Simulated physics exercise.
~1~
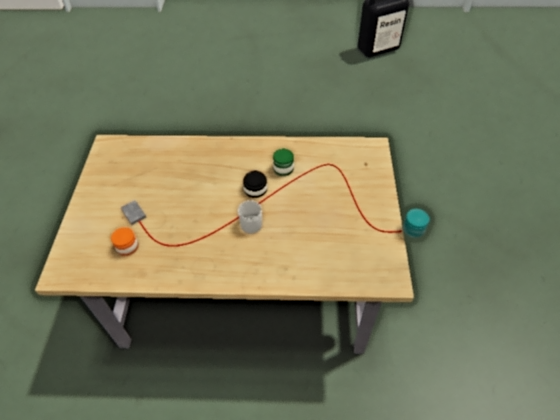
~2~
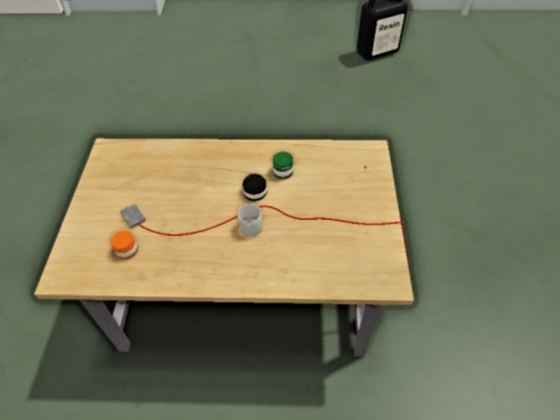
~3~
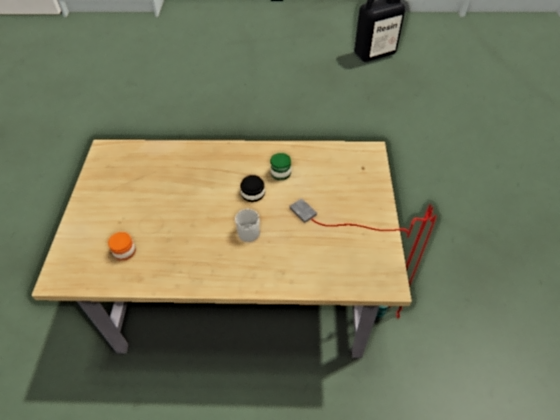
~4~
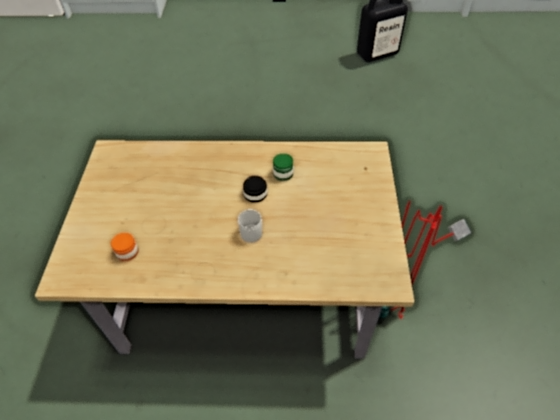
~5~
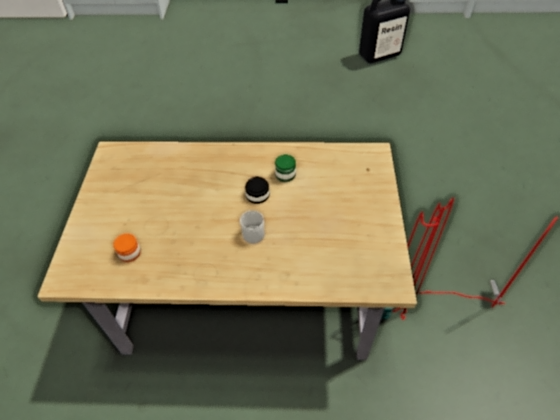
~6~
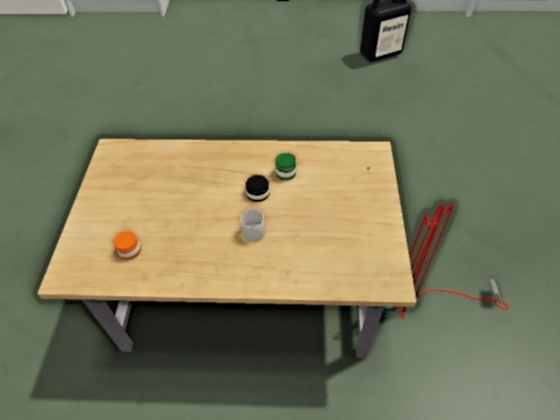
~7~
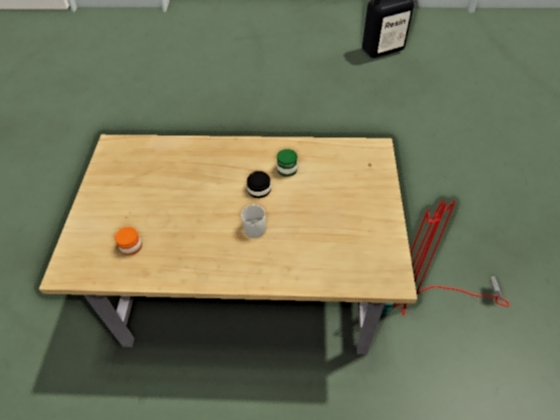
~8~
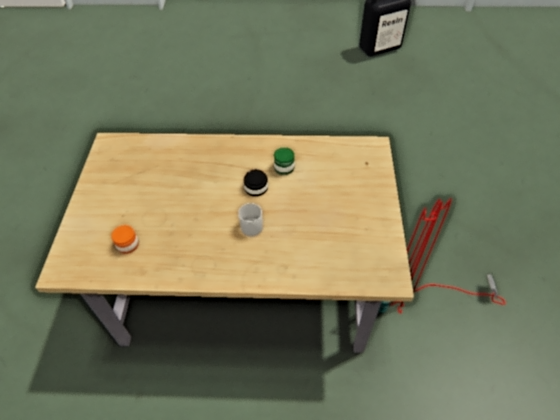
Lab table with a teal speaker falling off the right edge, dragging a grey phone down by red cable, other items staying.
